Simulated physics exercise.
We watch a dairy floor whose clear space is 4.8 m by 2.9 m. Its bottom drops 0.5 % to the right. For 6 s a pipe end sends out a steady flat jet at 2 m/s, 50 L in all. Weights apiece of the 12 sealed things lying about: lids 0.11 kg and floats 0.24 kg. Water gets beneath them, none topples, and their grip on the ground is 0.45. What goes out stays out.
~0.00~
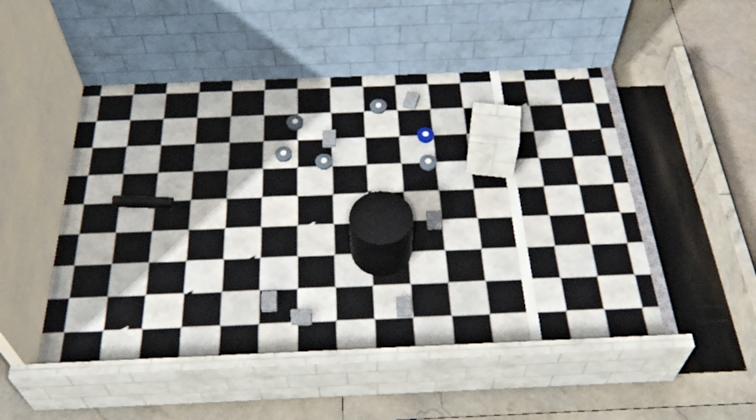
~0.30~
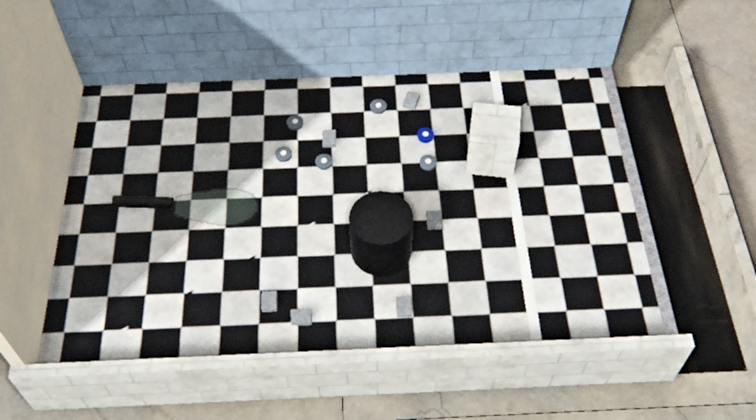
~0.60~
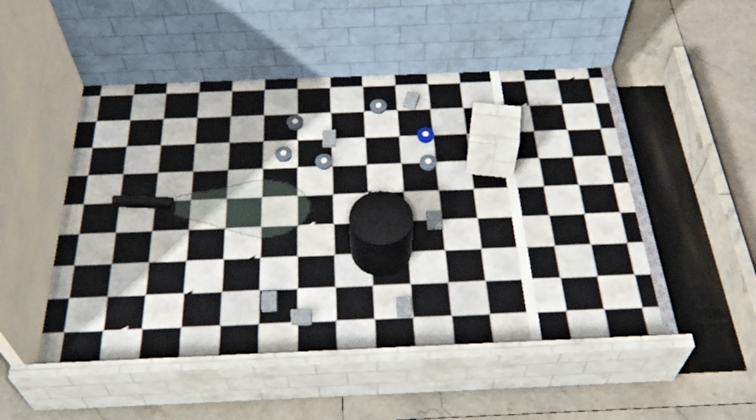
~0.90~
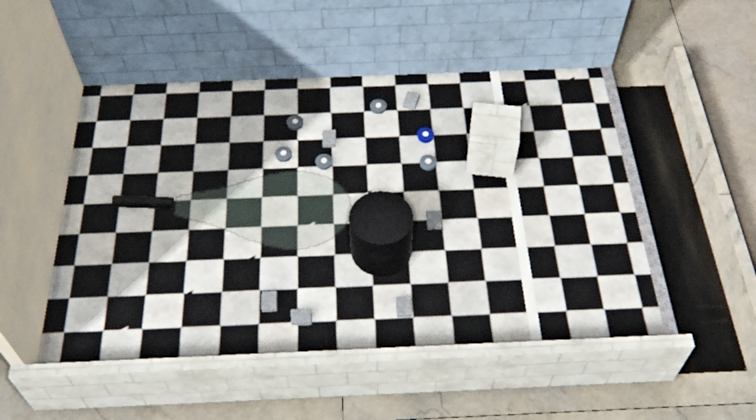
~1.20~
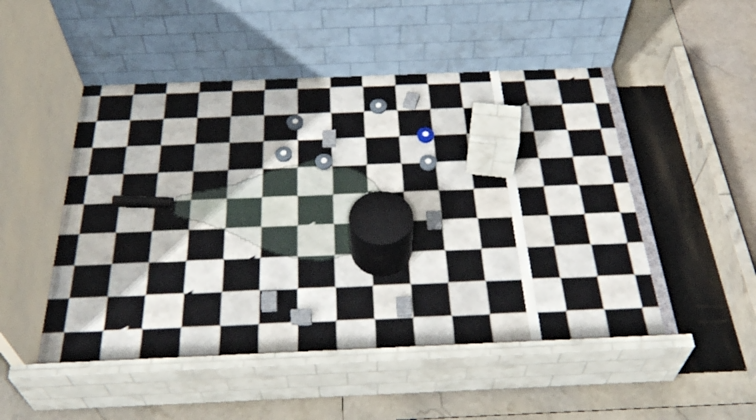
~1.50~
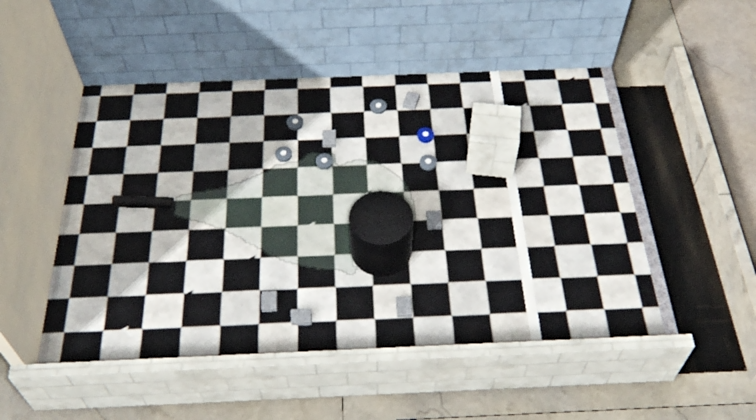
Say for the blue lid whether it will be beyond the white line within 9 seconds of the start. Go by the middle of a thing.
The blue lid falls short.
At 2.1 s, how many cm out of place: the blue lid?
About 0 cm.
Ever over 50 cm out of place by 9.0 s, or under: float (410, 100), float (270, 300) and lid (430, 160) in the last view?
In that order: Under, short of it, past it.
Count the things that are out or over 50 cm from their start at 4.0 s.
By then 1.
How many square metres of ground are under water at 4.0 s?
Some 2.5 m2.
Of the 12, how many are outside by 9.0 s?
0 of them.
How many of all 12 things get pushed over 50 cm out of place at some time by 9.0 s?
I count 2.
After 2.1 s the blue lid is near (426, 134), 0.0 m from its start, aground; 0 of 12 are over the mark; 0 afloat.
After 4.0 s the blue lid is near (429, 129), 0.1 m from its start, aground; 0 of 12 are over the mark; 1 afloat.
After 6.3 s the blue lid is near (428, 83), 0.6 m from its start, afloat; 0 of 12 are over the mark; 2 afloat.
After 9.0 s the blue lid is near (352, 82), 0.9 m from its start, afloat; 1 of 12 are over the mark; 2 afloat.
